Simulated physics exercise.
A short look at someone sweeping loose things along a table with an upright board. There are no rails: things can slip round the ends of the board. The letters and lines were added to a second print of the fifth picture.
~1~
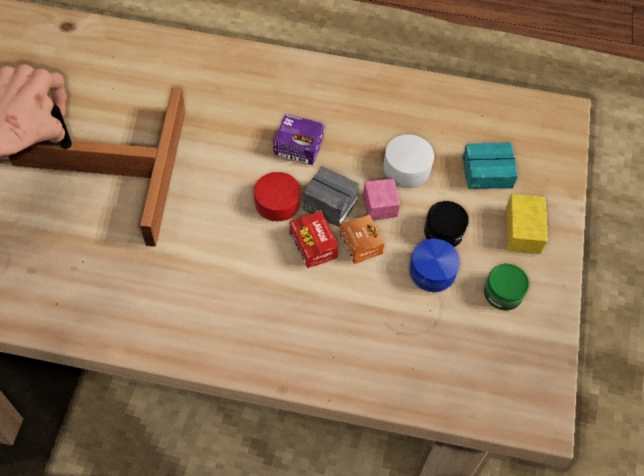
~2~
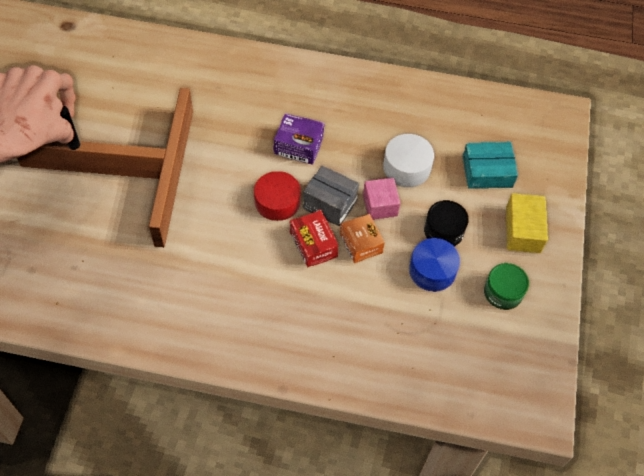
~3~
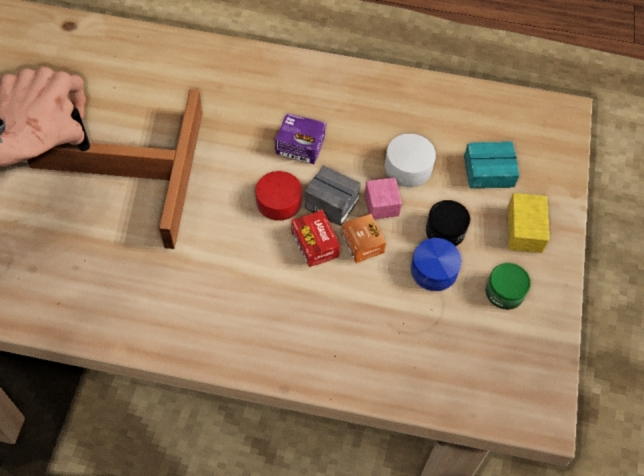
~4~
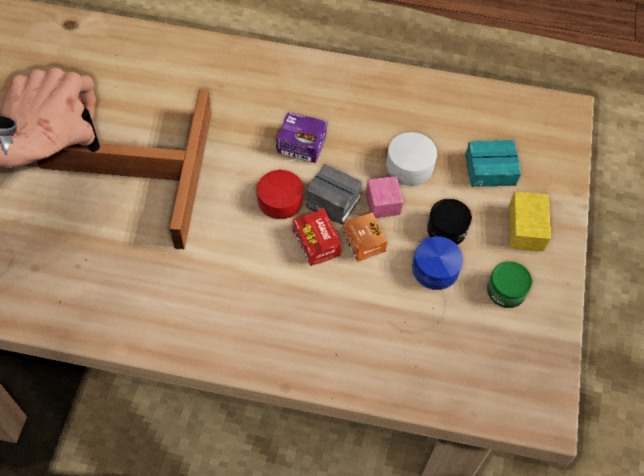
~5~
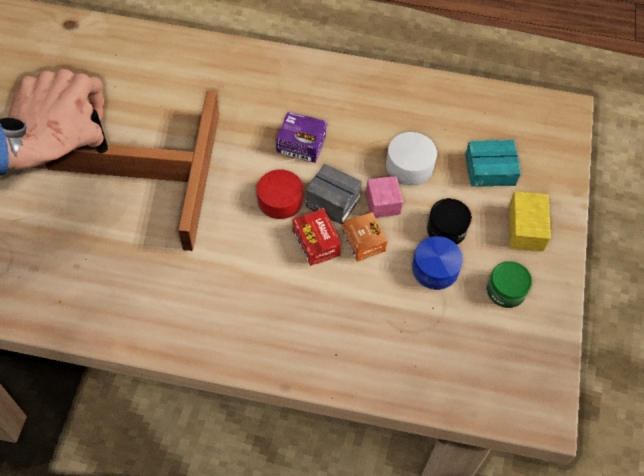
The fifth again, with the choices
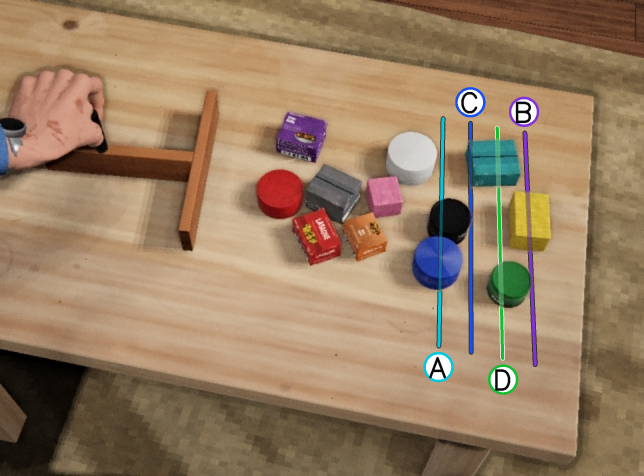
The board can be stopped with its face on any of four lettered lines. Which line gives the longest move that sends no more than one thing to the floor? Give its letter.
Stop at C.
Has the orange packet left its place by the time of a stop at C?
Yes.
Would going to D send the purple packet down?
No.
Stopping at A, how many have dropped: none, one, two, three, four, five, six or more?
The count is none.
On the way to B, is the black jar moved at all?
Yes.
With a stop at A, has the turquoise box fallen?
No.
On the copy, A at (441, 223); B at (530, 239); C at (471, 228); D at (500, 234).
On C. First, board (295, 175); purple packet (328, 139); red packet (326, 247).
Then, board (393, 192); green tub (526, 290); turquoise box (514, 158).
Finally, board (472, 207); green tub (586, 314); turquoise box (583, 152); none fallen.
By contrast, A is within the limit but short; B drops seven; D drops four.
